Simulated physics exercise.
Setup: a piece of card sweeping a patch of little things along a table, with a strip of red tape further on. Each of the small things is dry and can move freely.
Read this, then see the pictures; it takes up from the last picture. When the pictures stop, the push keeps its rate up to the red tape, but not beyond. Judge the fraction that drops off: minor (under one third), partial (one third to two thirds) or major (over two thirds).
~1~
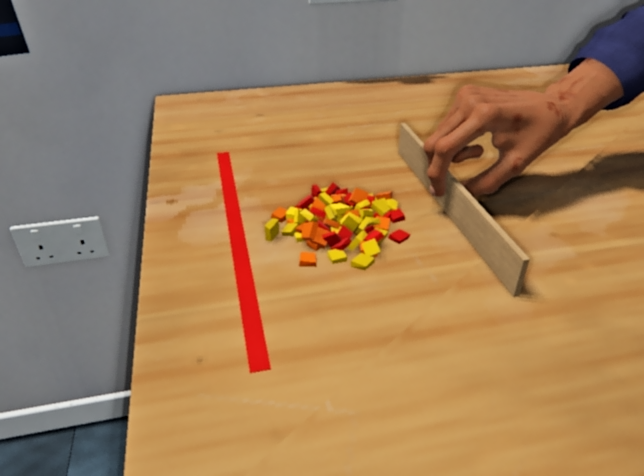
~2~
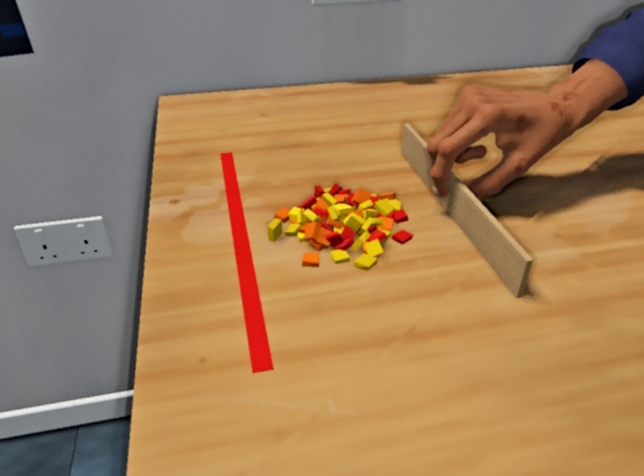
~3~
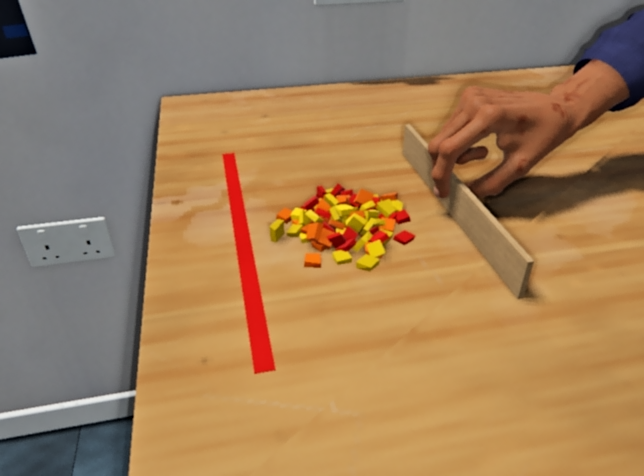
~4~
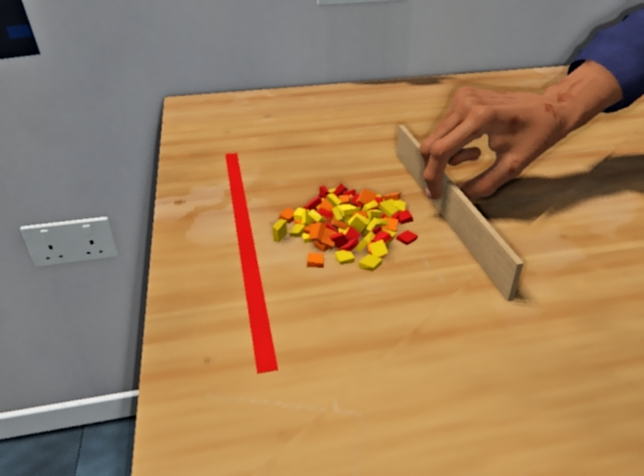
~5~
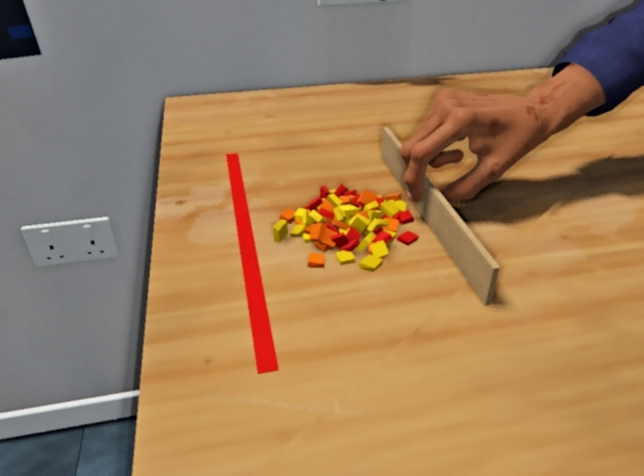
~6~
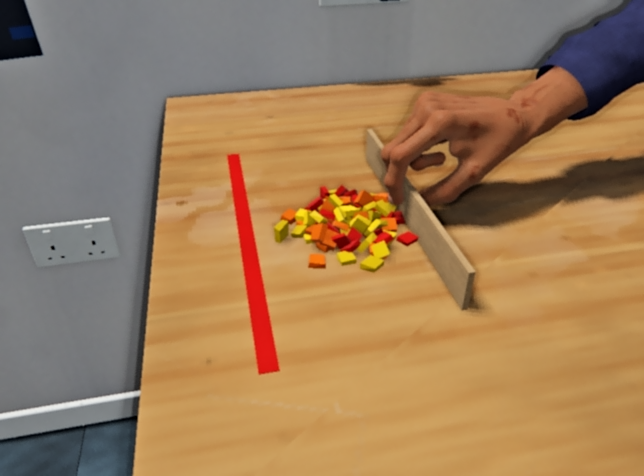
A minor fraction drops off.
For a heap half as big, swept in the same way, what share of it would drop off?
Result: Near 0 %.
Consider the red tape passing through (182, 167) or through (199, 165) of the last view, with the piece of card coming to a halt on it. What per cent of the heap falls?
About 90 % and 60 %.
Just after the last frame, piece of card still moving, near (321, 195); heap all on the table, its front near (224, 237).
A moment on, piece of card stopped at the red tape; heap just a few over the edge.
Further on, piece of card stopped at the red tape; heap about a tenth over the edge.
When it is over, piece of card stopped at the red tape; heap about a tenth over the edge.
